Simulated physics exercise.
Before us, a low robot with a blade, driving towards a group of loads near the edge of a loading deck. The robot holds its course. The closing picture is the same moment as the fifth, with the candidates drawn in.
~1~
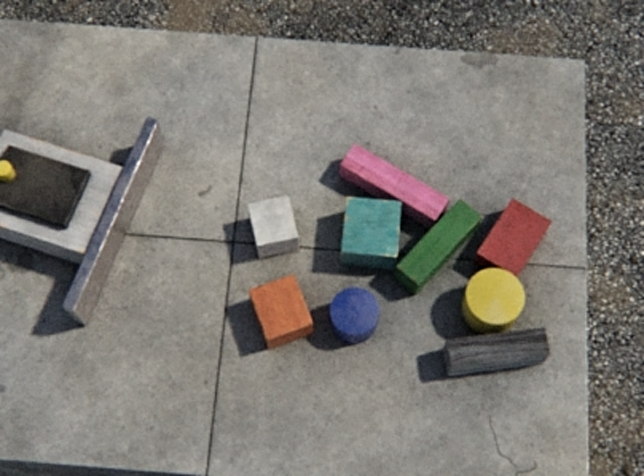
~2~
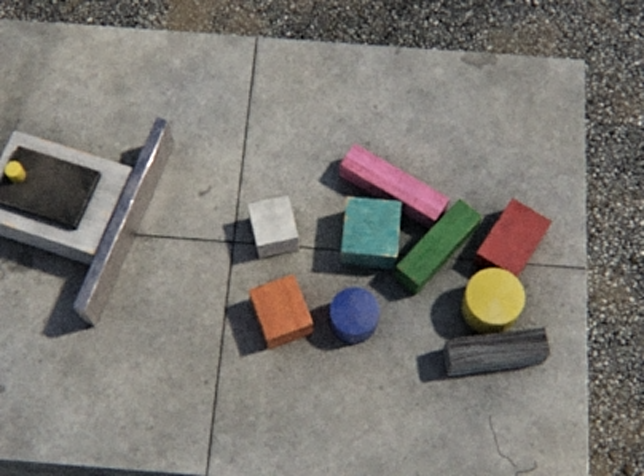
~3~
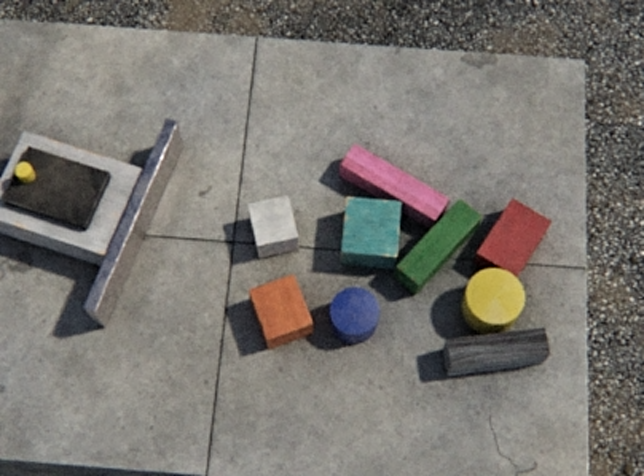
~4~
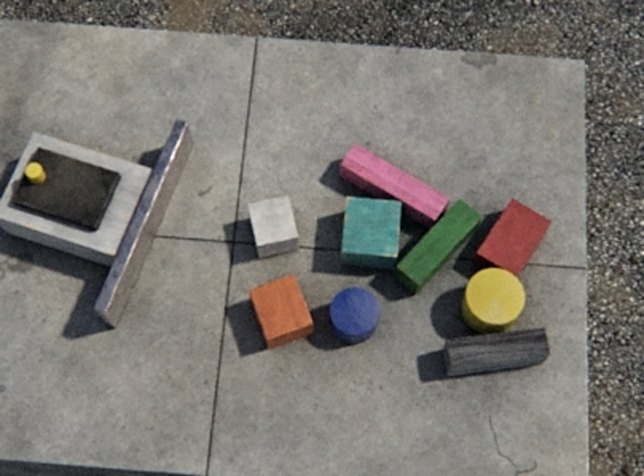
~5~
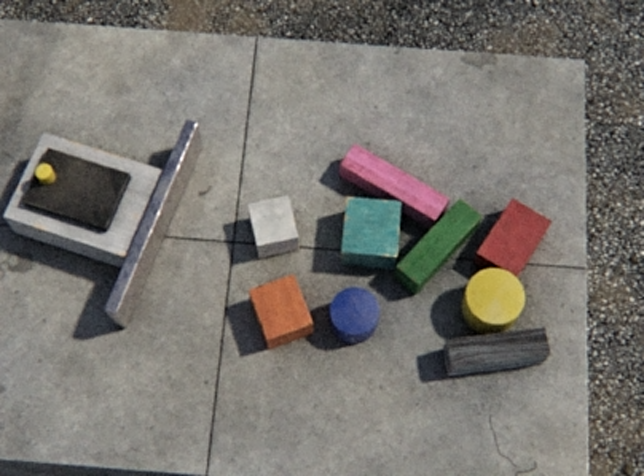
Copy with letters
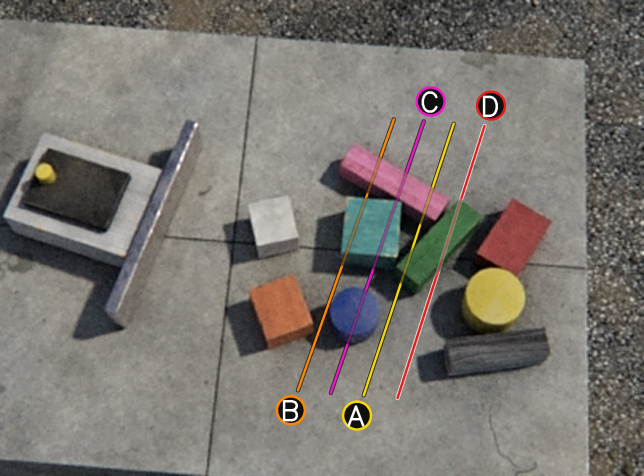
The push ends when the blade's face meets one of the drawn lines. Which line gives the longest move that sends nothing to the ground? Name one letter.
It can go as far as A.
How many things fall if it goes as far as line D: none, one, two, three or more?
By then, one.
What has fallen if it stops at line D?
It is the red crate.
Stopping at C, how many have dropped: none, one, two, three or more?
The count is none.
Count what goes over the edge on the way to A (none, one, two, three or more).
The count is none.
On the marked copy, A at (411, 253); B at (348, 249); C at (380, 251); D at (443, 256).
Taking A. A third of the way, robot (175, 198); white crate (283, 232); red crate (512, 242).
Two thirds of the way, robot (267, 205); red crate (518, 243); green bar (464, 258).
When it is over, robot (339, 210); red crate (585, 255); yellow canister (550, 325); nothing has fallen.
As for the rest, B is safe but short; C is safe but short; D drops the red crate.
